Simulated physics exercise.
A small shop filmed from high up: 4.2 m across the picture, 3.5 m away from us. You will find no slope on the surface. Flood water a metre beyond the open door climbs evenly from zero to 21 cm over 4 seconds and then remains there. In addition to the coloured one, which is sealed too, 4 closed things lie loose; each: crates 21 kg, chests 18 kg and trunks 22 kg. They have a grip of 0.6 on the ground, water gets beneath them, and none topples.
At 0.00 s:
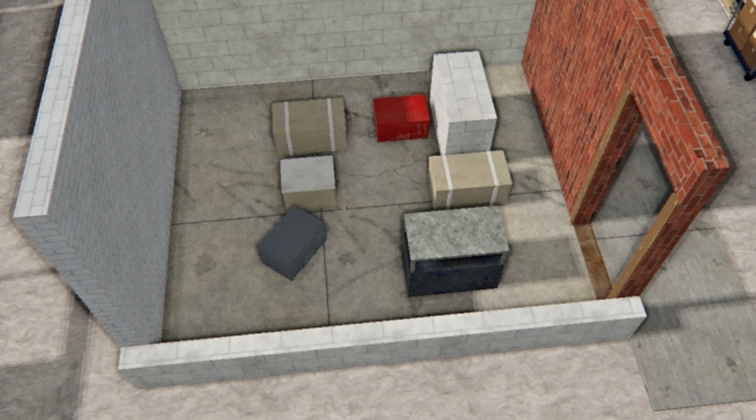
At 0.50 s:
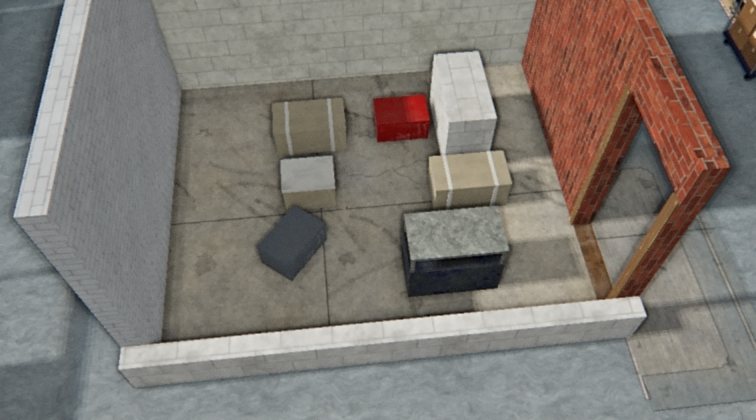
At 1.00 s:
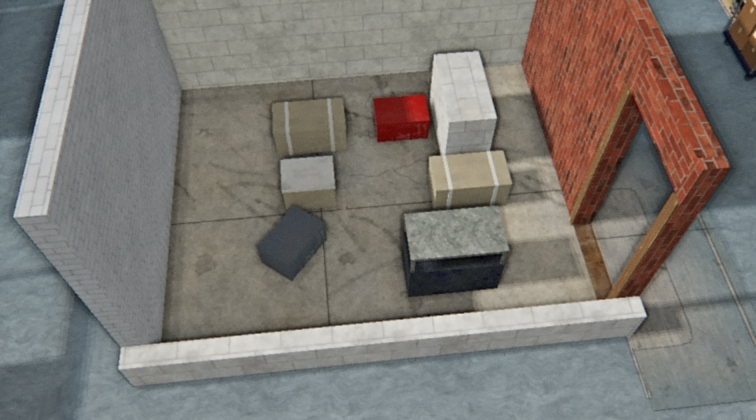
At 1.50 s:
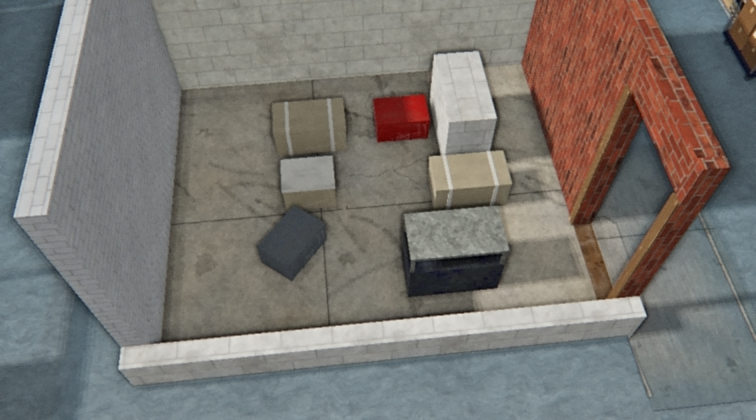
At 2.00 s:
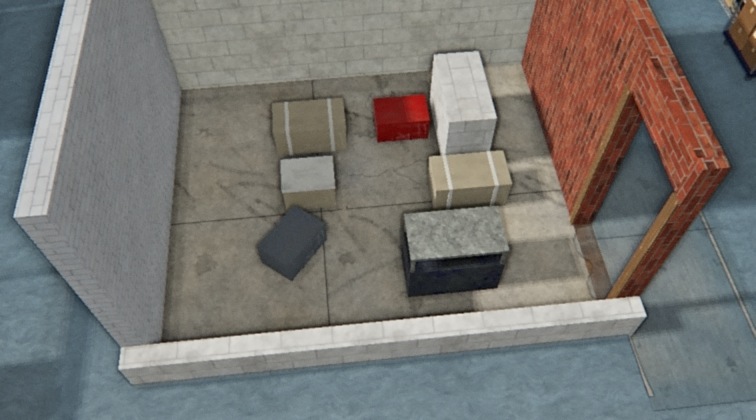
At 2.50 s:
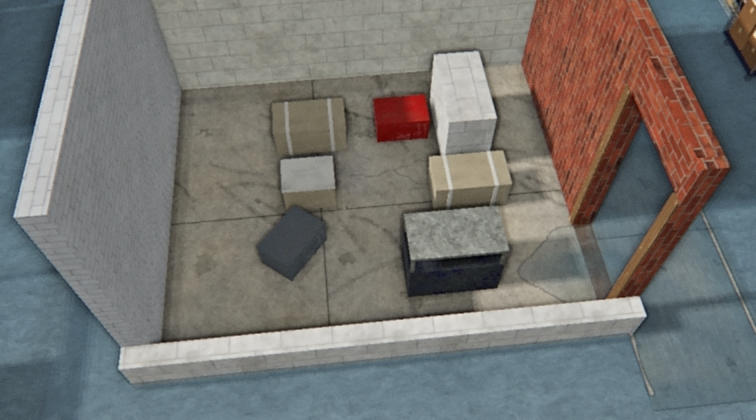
Water spreads around a walled room and reaches its doorway while the boxes stay still.
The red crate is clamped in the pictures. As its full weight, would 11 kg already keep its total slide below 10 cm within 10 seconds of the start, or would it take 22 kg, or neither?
11 kg already does.
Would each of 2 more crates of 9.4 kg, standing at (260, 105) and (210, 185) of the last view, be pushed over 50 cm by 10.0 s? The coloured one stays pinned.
In order: Within the mark, above the mark.
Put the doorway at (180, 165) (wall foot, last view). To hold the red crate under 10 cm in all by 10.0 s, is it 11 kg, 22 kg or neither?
If so, both fall short.
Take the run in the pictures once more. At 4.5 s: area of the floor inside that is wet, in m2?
That flooded area is roughly 4.0 m2.
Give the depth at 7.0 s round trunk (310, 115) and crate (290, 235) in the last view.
Depth approx. 1 cm / 6 cm.
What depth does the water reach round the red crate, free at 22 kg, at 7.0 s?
Roughly 1 cm.
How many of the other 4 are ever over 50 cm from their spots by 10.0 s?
Answer: 0.
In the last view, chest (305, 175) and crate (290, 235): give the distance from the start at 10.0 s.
In turn: 0 cm, 40 cm.
After 3.5 s the red crate would be 0 cm from its start with 11 kg and 0 cm from its start with 22 kg; 0 cm of water round it then.
After 4.5 s the red crate would be 0 cm from its start with 11 kg and 0 cm from its start with 22 kg; 0 cm of water round it then.
After 7.0 s the red crate would be 0 cm from its start with 11 kg and 0 cm from its start with 22 kg; 1 cm of water round it then.
After 10.0 s the red crate would be 0 cm from its start with 11 kg and 0 cm from its start with 22 kg; 4 cm of water round it then.
